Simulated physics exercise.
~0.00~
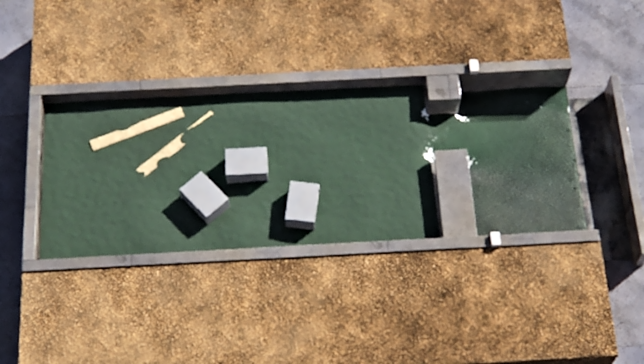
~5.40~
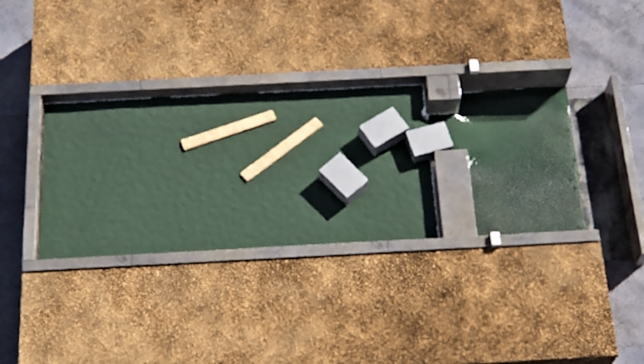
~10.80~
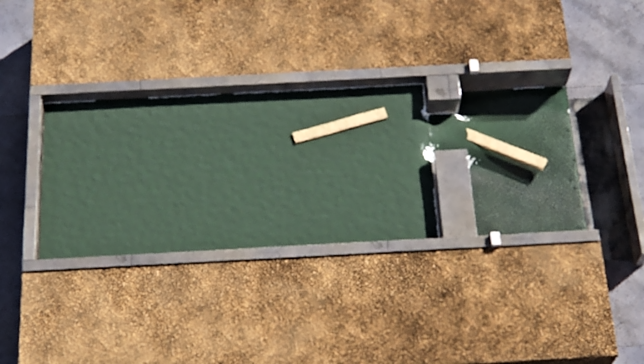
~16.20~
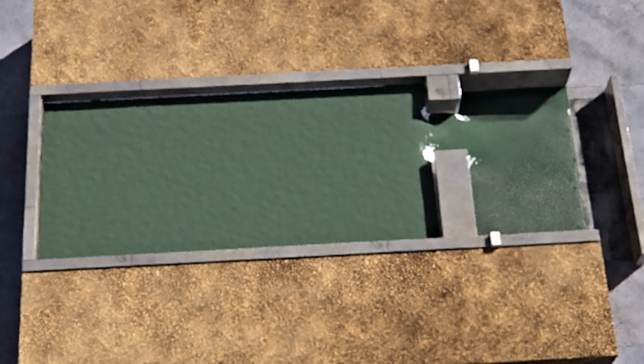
The footage shows three pale grey crates and two wooden planks drifting right along a green water channel seen from above. The crates bunch near the narrow gap between grey blocks and disappear from view, the planks follow, and the channel is left empty of floating objects.
